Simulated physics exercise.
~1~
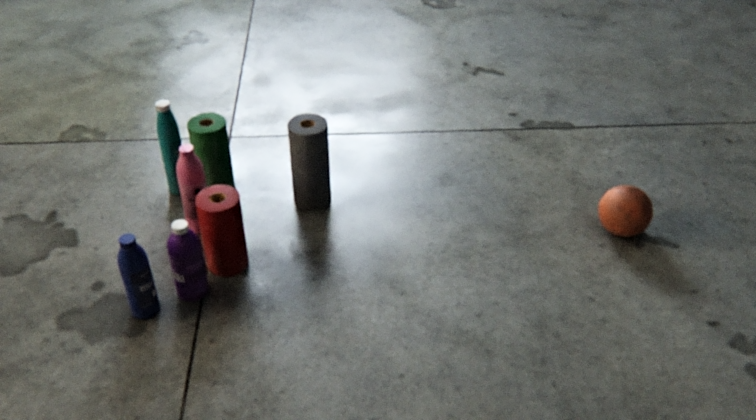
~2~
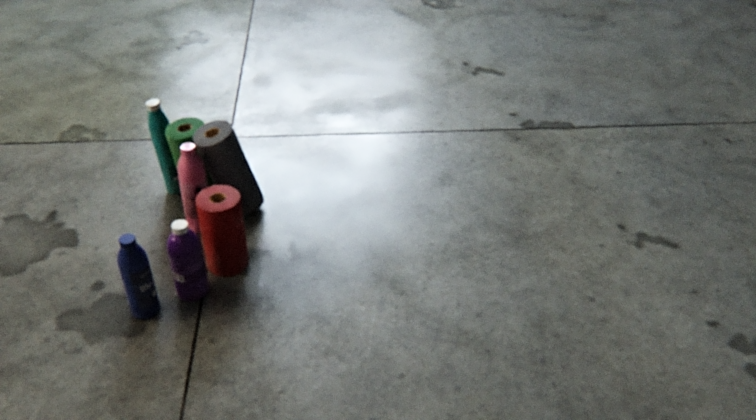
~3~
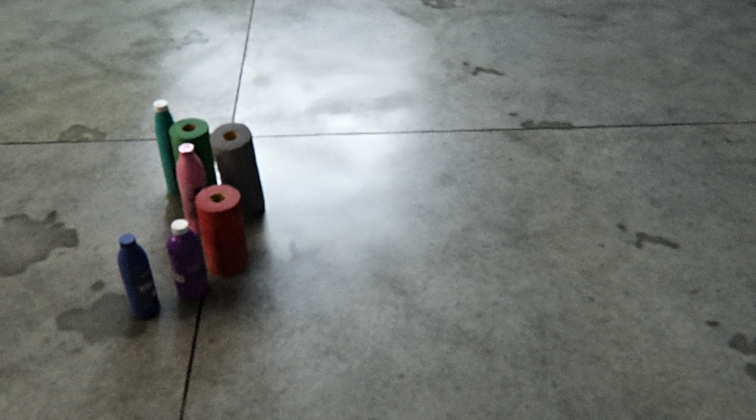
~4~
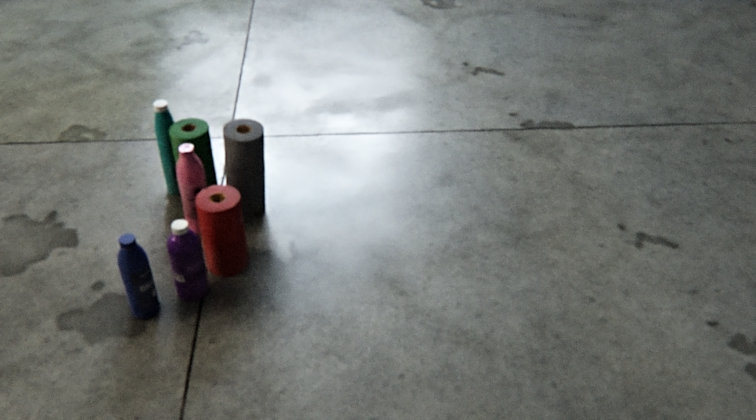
The clip opens on a smooth concrete floor where bottles and coloured rolls stand grouped at the left, with a grey roll a little apart and an orange ball off to the right. The ball is then out of sight, and the grey roll has moved left, tilting sharply against the green roll, which has shifted slightly left too. Behind them, the turquoise bottle leans a touch. The grey roll then rocks back to the right, still leaning, as the bottle straightens. Finally the grey roll stands upright in its new spot close to the others, and nothing has toppled, the pink bottle included.
